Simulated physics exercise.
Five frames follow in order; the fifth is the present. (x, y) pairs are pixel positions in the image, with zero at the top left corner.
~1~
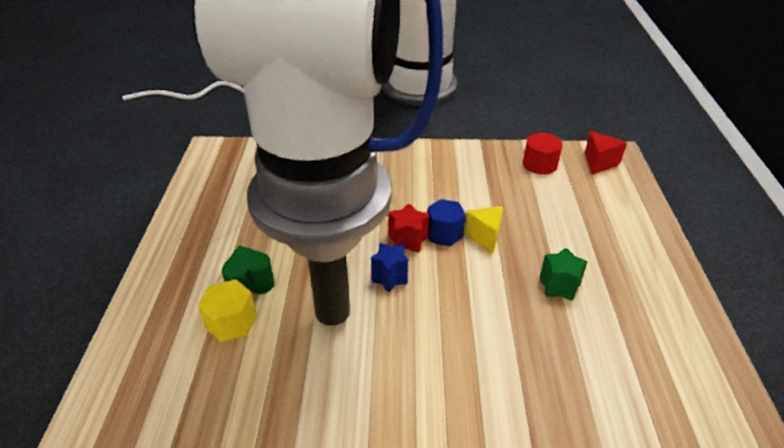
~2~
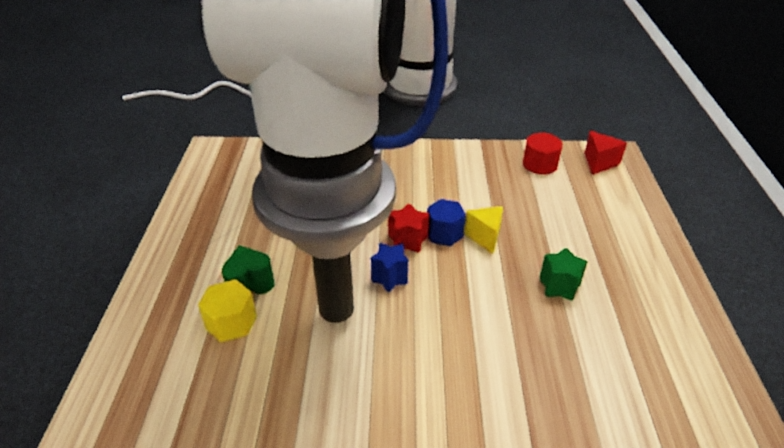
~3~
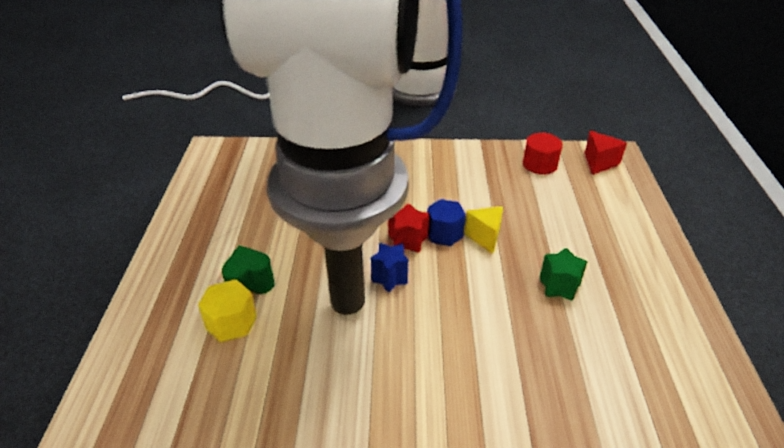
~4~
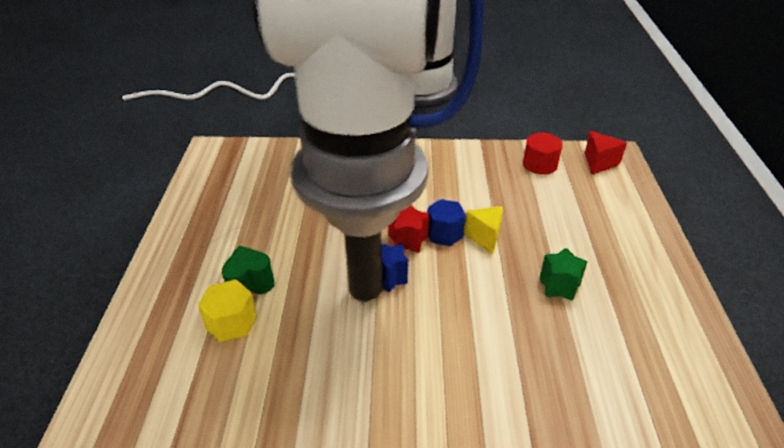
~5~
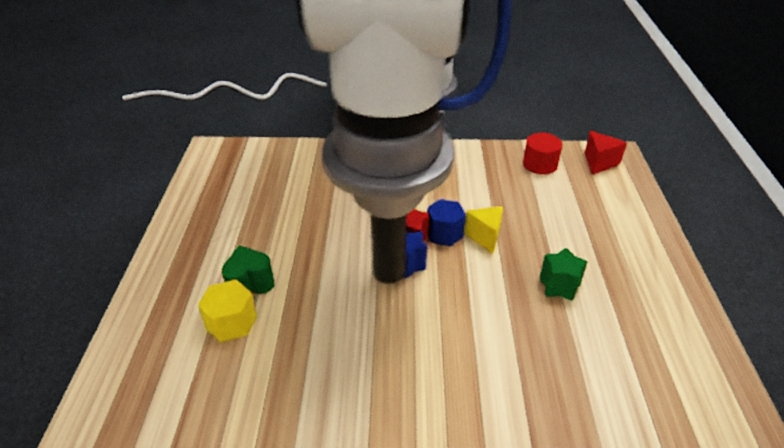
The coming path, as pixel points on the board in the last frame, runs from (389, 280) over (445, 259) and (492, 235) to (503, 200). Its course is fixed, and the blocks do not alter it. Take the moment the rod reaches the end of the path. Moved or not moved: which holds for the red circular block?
The block stays on its spot.
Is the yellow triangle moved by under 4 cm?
It seems not.
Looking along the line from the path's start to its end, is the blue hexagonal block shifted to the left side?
In short: Yes.
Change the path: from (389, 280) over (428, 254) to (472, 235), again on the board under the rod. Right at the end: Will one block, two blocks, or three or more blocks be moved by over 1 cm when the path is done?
I expect three or more blocks to be moved by more than 1 cm.
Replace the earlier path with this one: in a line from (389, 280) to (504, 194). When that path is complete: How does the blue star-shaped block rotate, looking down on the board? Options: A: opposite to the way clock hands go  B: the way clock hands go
It's B.
On the path given first. One third of the way, rod at (446, 251); blue star-shaped block at (461, 218); blue hexagonal block at (457, 198), turned 35° anticlockwise; yellow triangle at (491, 213), turned 25° clockwise.
Two thirds of the way, rod at (493, 227); blue star-shaped block at (489, 193), turned 55° anticlockwise; blue hexagonal block at (461, 182), turned 100° anticlockwise; yellow triangle at (519, 202), turned 35° clockwise.
At the end, rod at (504, 192); blue star-shaped block at (480, 165), turned 140° anticlockwise; blue hexagonal block at (457, 176), turned 140° anticlockwise; yellow triangle at (533, 193), turned 50° clockwise; red circular block still.
